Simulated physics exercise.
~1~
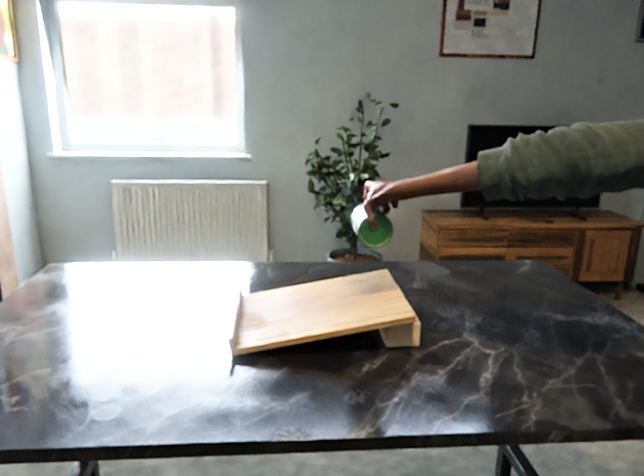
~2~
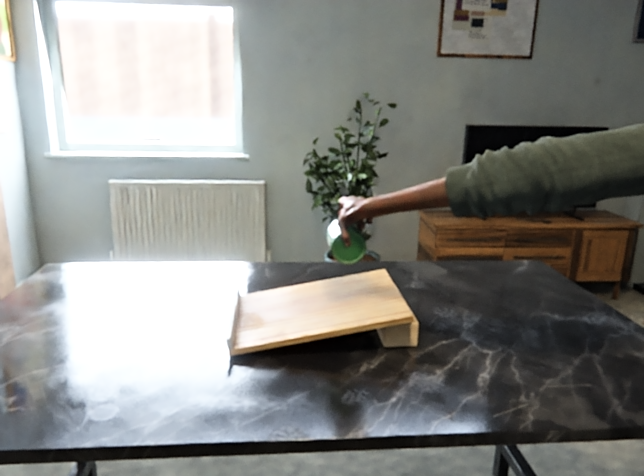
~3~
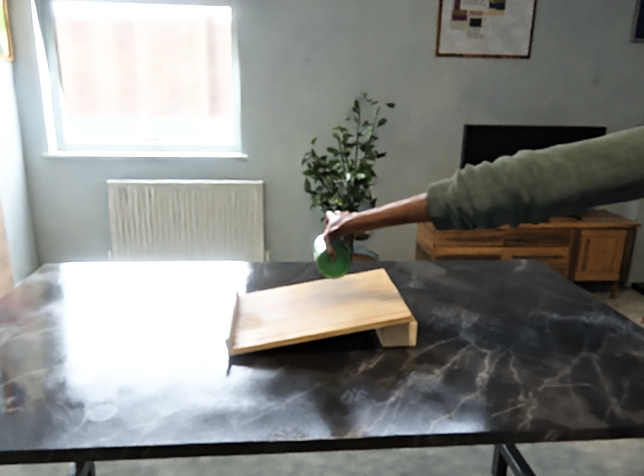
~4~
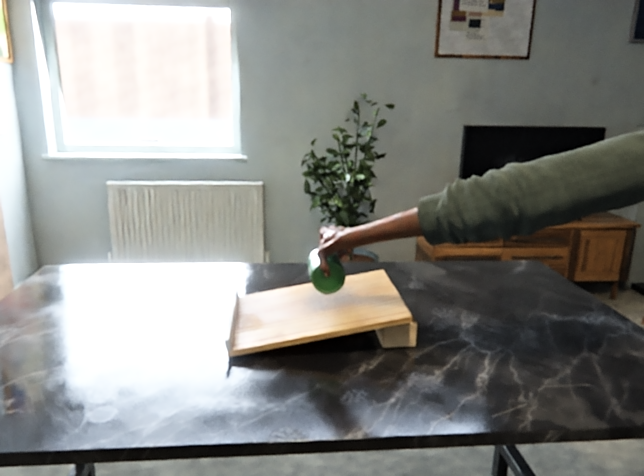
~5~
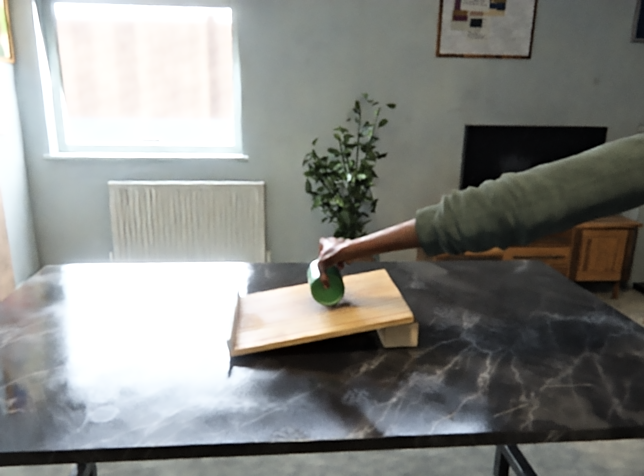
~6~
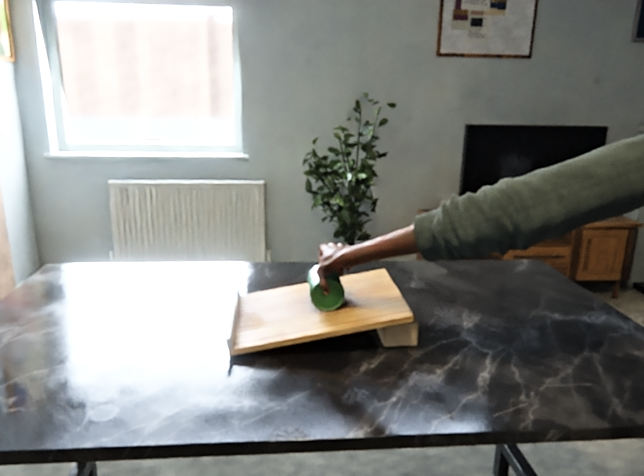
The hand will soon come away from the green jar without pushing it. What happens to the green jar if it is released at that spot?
Most likely it starts down the board.
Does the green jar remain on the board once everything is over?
Green jar - still on top.
Then, 0.50 s on from there, green jar shifted about its own width near (288, 294).
Then, 0.70 s on from there, green jar shifted well along near (249, 299).
In the end, moved from the start, green jar. At the end, from the last picture's camera, green jar near (249, 301). The green jar goes downhill.
